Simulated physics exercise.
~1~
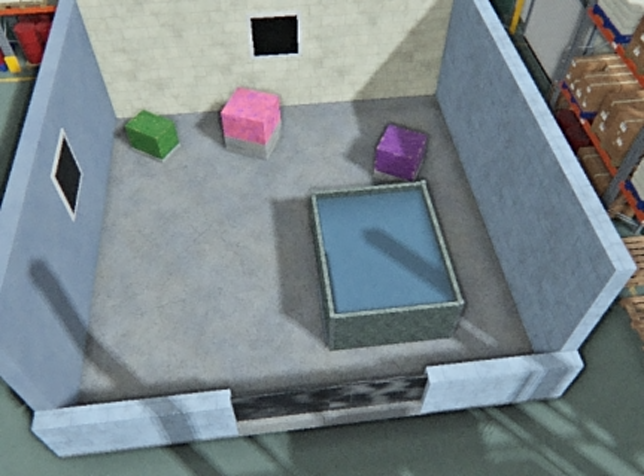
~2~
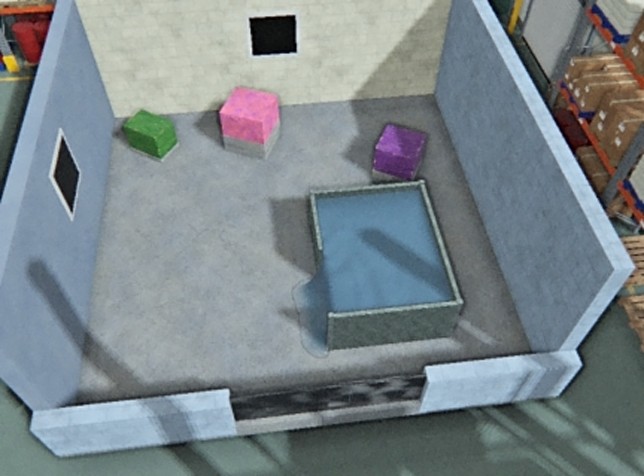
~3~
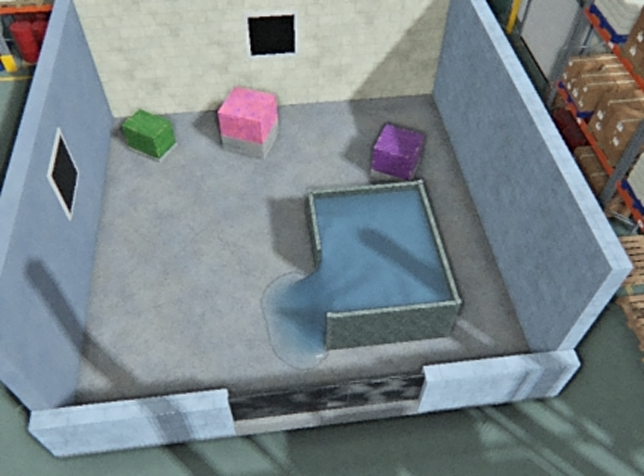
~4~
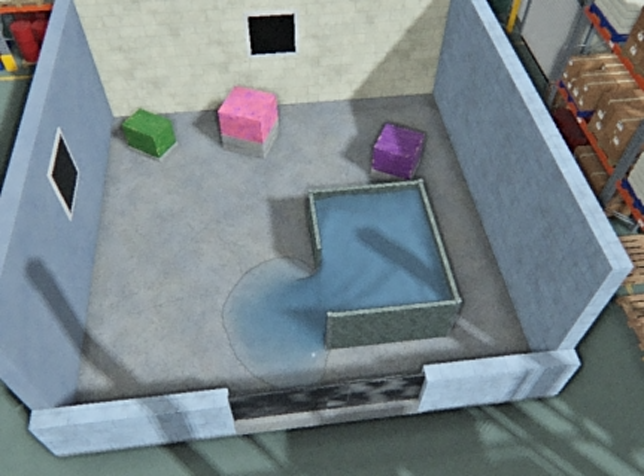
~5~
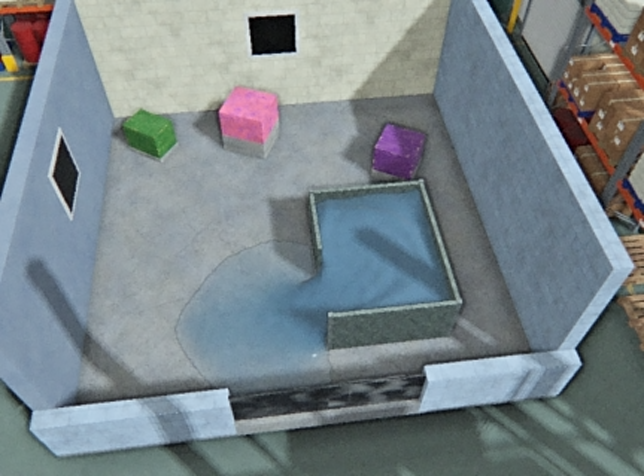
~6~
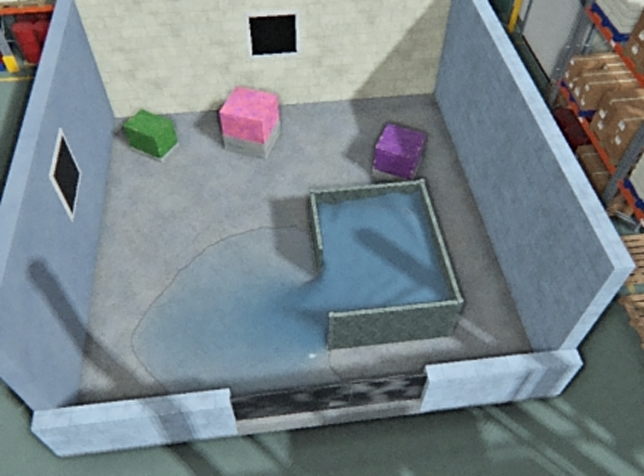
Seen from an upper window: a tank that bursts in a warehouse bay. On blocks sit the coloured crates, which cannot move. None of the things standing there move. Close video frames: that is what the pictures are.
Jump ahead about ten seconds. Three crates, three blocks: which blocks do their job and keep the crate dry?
One by one: The green crate will meet the water; the purple crate will avoid the water; the pink crate will avoid the water.
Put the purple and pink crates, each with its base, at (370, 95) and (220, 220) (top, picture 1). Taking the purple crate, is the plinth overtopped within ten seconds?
The purple crate is flooded.
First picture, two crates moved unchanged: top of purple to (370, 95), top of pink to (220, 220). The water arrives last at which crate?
I would go with the purple-painted one.
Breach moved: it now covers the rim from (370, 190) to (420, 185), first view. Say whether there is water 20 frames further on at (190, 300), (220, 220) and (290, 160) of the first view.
Taking the points one after the other, they come out not soaked, inundated and inundated.
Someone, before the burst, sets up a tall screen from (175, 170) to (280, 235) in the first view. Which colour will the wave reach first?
It's the green crate.
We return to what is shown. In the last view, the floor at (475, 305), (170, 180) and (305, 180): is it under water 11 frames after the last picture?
Point one left clear, point two sodden, point three left clear.
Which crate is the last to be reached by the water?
From the pictures, the purple one.
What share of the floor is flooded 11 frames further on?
I'd say 35 per cent.
A moment on, water covers 30 % of the floor; the green crate not reached, the purple crate not reached, the pink crate not reached.
Next, water covers 35 % of the floor; the green crate not reached, the purple crate not reached, the pink crate not reached.
Then, water covers 45 % of the floor; the green crate water round its plinth, the purple crate not reached, the pink crate water round its plinth.
Later, water covers 85 % of the floor; the green crate water round its plinth, the purple crate water round its plinth, the pink crate water round its plinth.
In the end, water covers 100 % of the floor; the green crate was topped, the purple crate stayed above the water, the pink crate stayed above the water.
